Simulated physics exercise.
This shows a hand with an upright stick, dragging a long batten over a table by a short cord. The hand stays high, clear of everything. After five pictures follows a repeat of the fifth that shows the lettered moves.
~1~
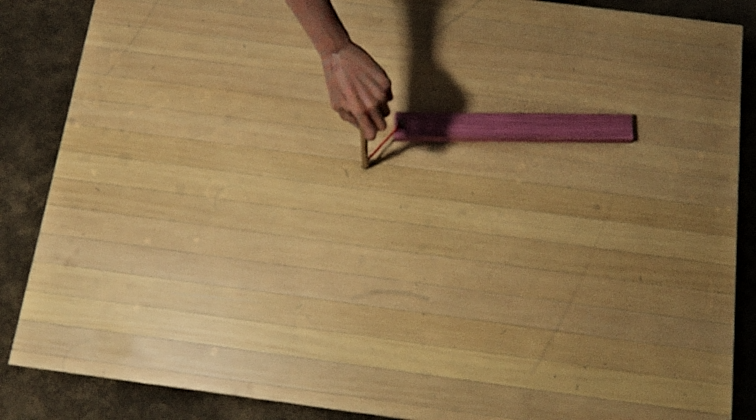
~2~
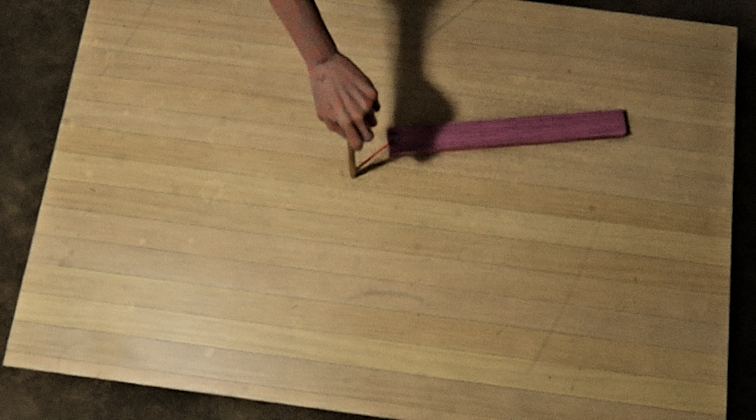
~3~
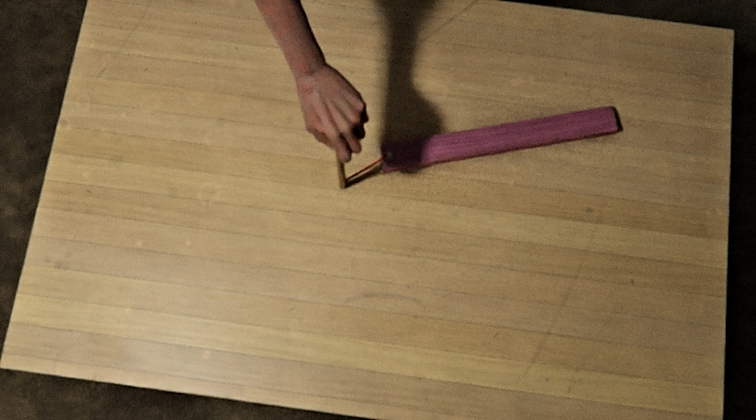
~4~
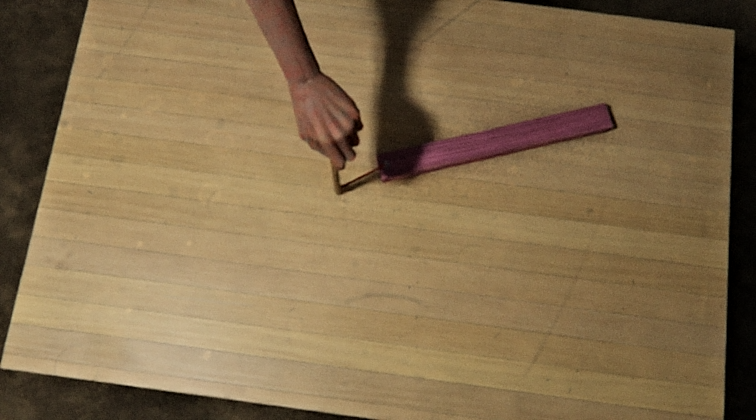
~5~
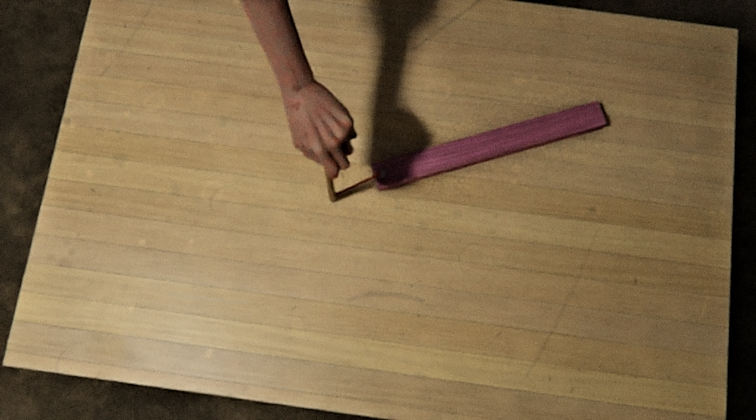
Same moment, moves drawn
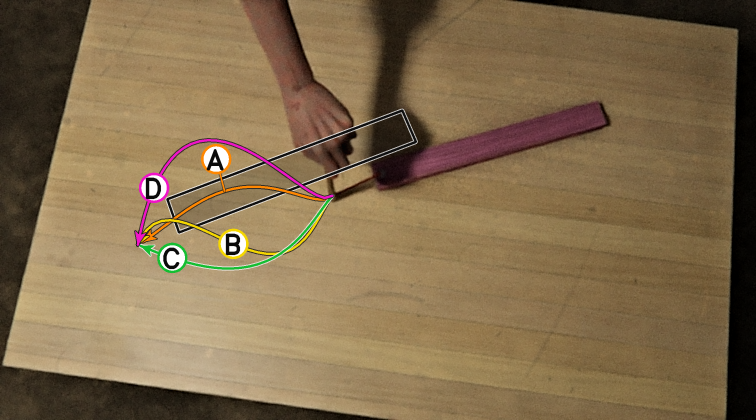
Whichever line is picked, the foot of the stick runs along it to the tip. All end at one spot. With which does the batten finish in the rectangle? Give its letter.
Take D.
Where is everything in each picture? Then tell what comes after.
Pink batten (514, 125), in the first picture.
Pink batten (507, 130), in the second picture.
Pink batten (500, 137), in the third picture.
Pink batten (496, 141), in the fourth picture.
Pink batten (490, 143), in the fifth picture.
On the copy, A from (332, 196) via (233, 189) to (143, 242); B from (332, 196) via (241, 247) to (138, 245); C from (332, 196) via (249, 266) to (141, 246); D from (332, 196) via (216, 141) to (138, 245); the outline at (293, 170).
On D. First, foot of the stick (250, 152), middle of the batten (417, 150).
Then, foot of the stick (166, 167), middle of the batten (334, 149).
Finally, foot of the stick (139, 245), middle of the batten (293, 170); it lies in the outline.
By contrast, A leaves its middle at (302, 190); B leaves its middle at (306, 203); C leaves its middle at (308, 215).
